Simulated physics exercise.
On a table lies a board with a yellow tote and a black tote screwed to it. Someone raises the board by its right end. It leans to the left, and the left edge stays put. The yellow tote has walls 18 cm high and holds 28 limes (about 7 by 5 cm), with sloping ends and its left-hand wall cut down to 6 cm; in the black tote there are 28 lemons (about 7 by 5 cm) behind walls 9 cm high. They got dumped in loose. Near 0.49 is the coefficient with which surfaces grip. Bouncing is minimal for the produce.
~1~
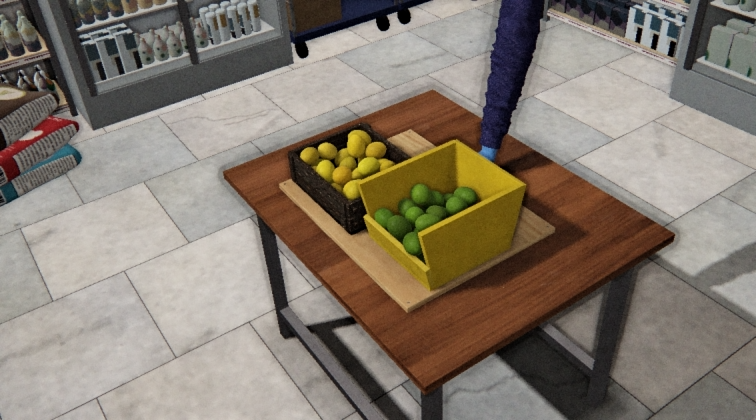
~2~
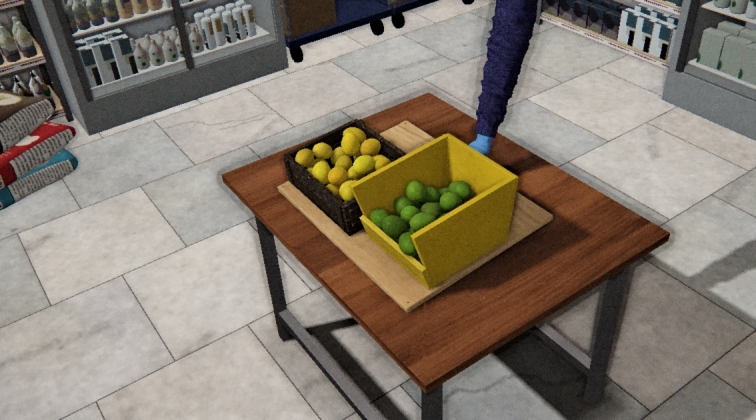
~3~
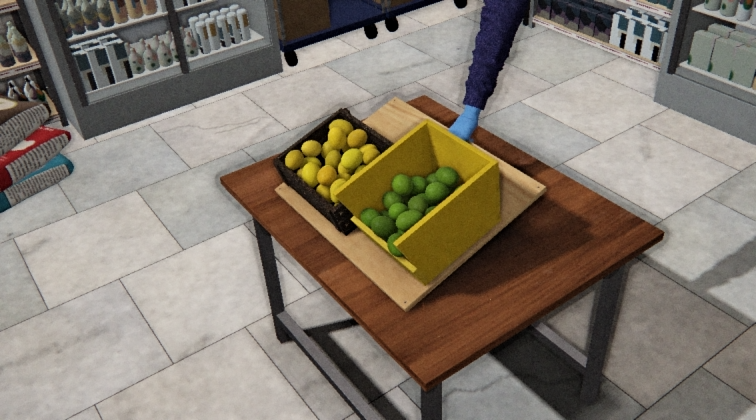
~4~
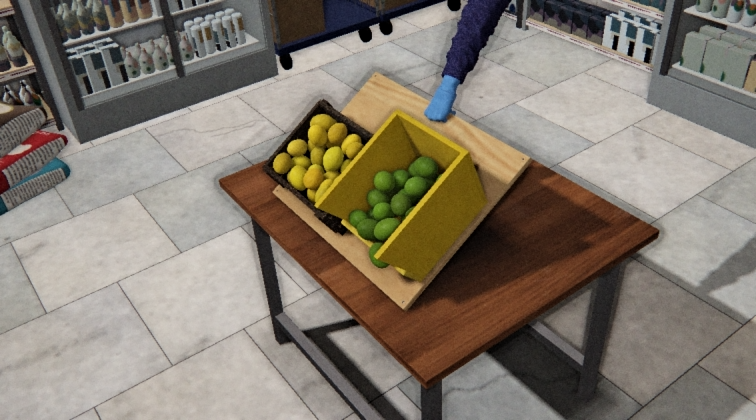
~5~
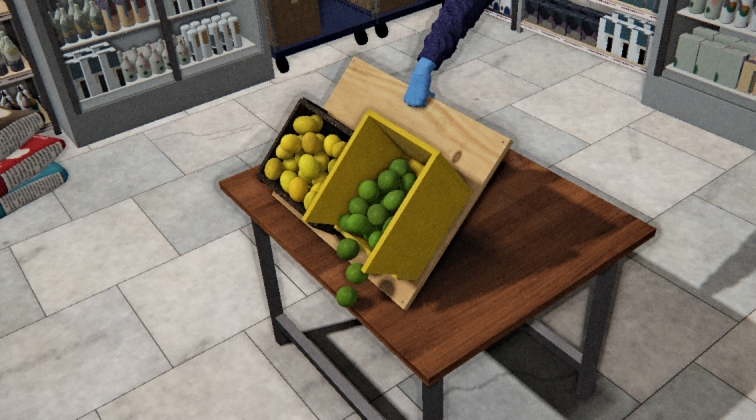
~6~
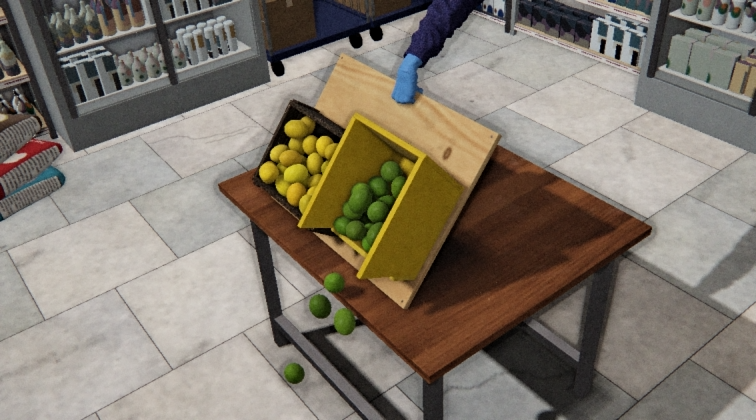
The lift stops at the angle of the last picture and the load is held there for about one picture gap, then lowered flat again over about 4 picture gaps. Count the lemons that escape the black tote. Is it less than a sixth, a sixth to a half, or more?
It spills under one sixth.
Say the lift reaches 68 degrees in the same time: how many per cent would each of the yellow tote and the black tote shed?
In that case the yellow tote sheds 50 %, while the black tote sheds 20 %.
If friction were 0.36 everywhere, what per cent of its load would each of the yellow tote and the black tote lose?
That would cost the yellow tote 40 and the black tote 10 per cent of the load.
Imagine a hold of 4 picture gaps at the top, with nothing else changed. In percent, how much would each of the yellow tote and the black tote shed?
That would cost yellow tote 20 per cent of its load and black tote 0 per cent.
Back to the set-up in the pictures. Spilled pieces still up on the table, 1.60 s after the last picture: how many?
Near 2, give or take.
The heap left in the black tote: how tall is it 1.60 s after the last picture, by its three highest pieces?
11 cm or thereabouts.
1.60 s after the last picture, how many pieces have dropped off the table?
Estimate - about 10 in total.
Then, 0.26 s after the last picture, tilt 50°; the yellow tote is down by 6 of 28 and the black tote is down by 1 of 28.
Then, 0.58 s after the last picture, tilt 27°; the yellow tote is down by 11 of 28 and the black tote is down by 1 of 28.
Then, 1.02 s after the last picture, tilt 0°; the yellow tote is down by 11 of 28 and the black tote is down by 1 of 28.
When it is over (1.60 s after the last picture), the yellow tote is down by 11 of 28 and the black tote is down by 1 of 28. Asked share, 1 of 28, 4 per cent.
